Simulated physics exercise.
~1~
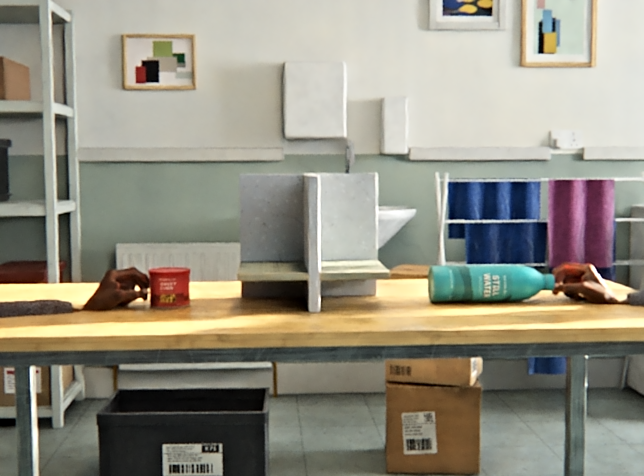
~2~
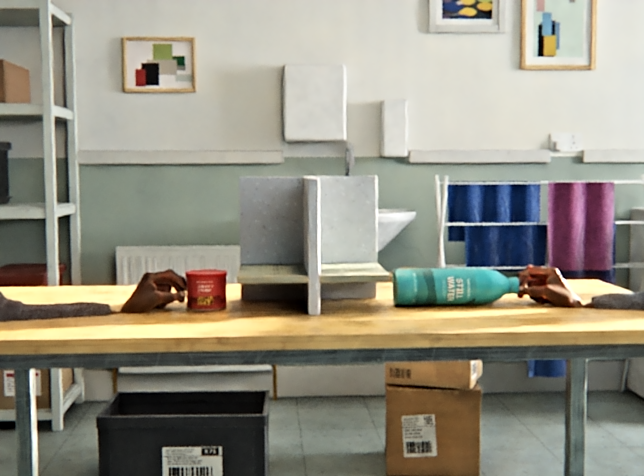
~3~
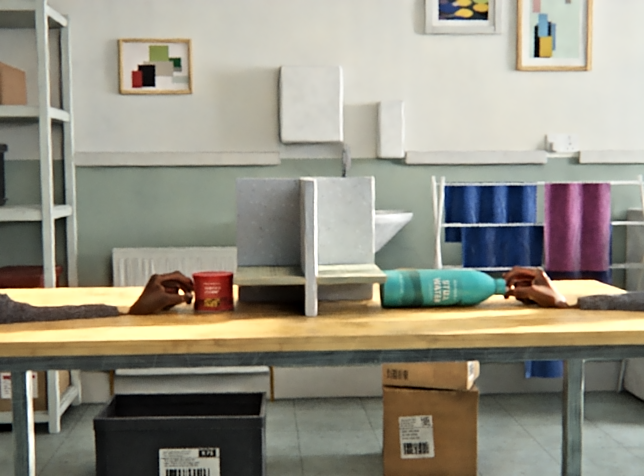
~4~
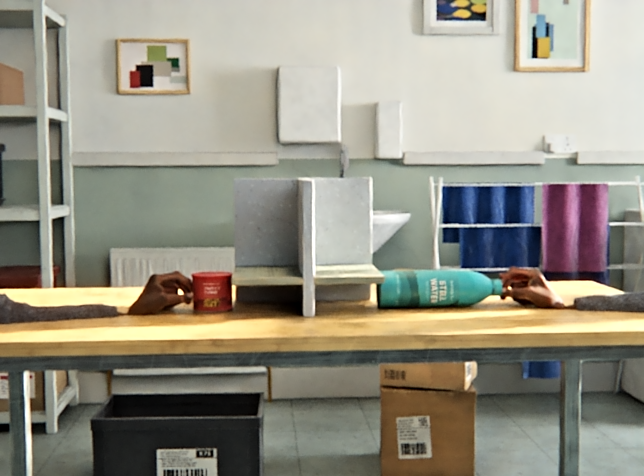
A red tin and a turquoise bottle lying on its side are pushed by hands from opposite ends of a wooden table, seen from the front in a slightly swaying view of a workroom. Between them stands a grey stand with low shelves, with boxes below and blue and purple towels behind. The left hand slides the tin right while the right hand slides the bottle left, base first. Both come up to the openings beneath the shelves. There the tin and the bottle catch on the shelf edges and stop, with the hands still at them.
